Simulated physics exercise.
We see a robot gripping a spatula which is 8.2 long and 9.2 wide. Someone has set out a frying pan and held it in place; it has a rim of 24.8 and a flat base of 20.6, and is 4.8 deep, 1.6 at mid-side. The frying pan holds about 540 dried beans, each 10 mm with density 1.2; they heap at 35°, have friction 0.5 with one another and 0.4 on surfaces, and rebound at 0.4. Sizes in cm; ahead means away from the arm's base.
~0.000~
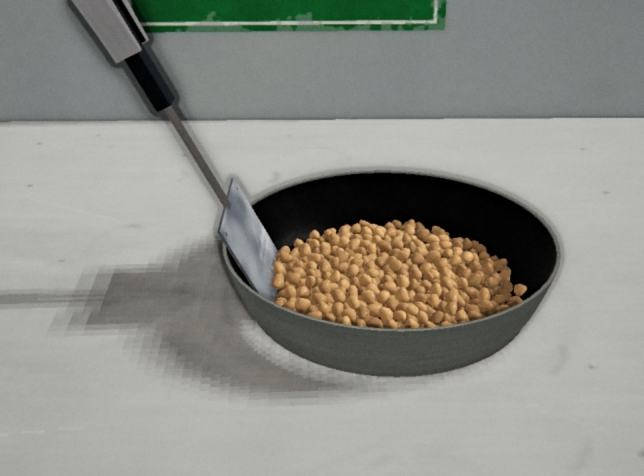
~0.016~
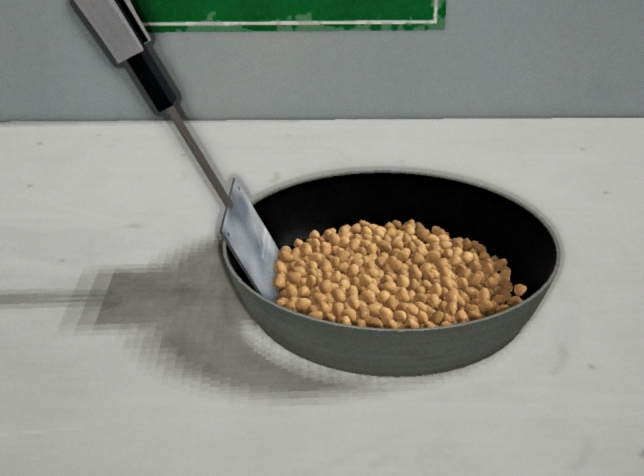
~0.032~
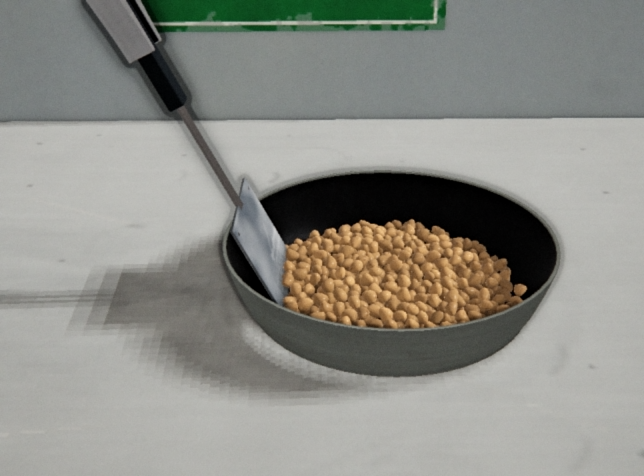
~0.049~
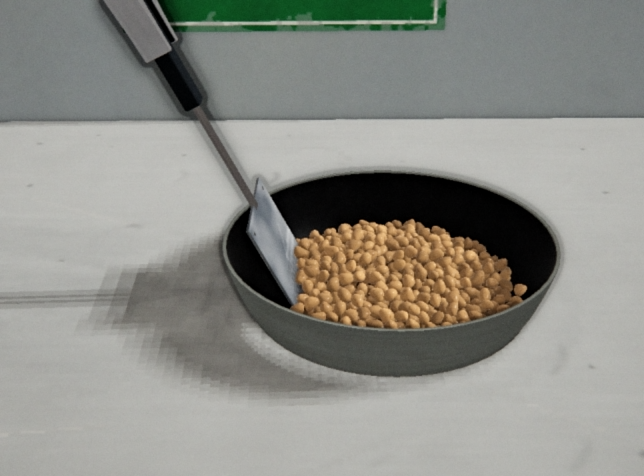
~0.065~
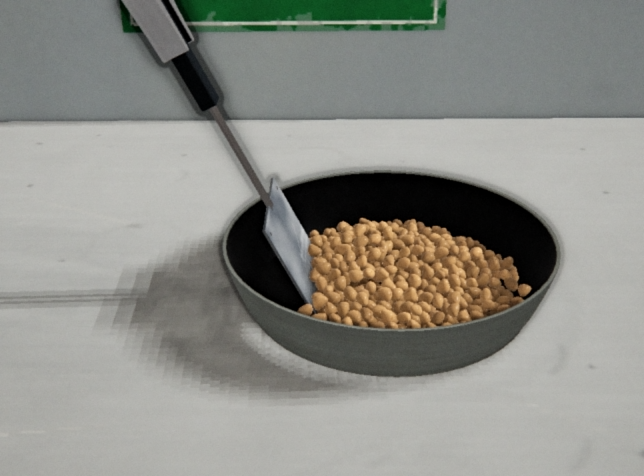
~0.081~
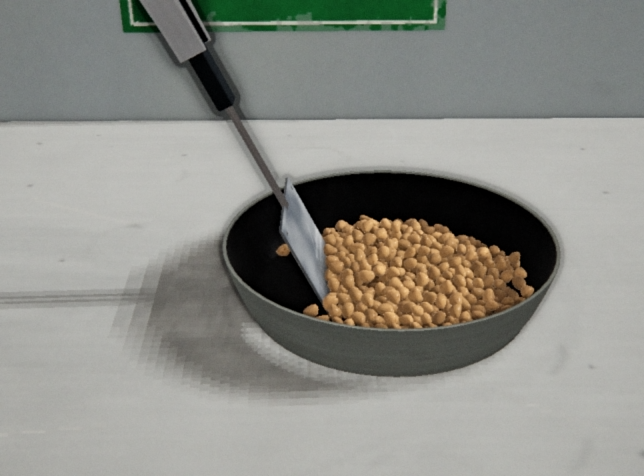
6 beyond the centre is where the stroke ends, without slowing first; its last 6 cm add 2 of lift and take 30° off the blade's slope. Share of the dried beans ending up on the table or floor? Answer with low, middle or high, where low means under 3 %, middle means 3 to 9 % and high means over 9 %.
Low.
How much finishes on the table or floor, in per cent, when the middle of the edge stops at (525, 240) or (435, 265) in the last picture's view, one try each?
First try about 30 percent, second about 0 percent.
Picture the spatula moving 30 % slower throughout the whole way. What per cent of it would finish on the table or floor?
Then roughly 0 percent.
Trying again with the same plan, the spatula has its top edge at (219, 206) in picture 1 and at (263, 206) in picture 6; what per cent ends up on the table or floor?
Roughly 0 %.
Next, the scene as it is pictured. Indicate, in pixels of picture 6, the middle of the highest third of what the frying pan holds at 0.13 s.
It sits at about (414, 267).
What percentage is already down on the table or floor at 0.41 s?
Around 0 %.
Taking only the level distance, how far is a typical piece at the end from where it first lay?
Somewhere near 4 centimetres, I reckon.
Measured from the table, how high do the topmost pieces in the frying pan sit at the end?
It reaches around 5.0 cm.
After 0.13 s, sloping 64°, highest piece 4 above the table; 542 in the frying pan.
After 0.18 s, sloping 50°, highest piece 5 above the table; 542 in the frying pan.
After 0.41 s, sloping 34°, highest piece 5 above the table; 542 in the frying pan.
After 1.46 s, sloping 34°, highest piece 5 above the table; 542 in the frying pan.
In the end, 542 in the frying pan. That is 0 % on the table or floor.
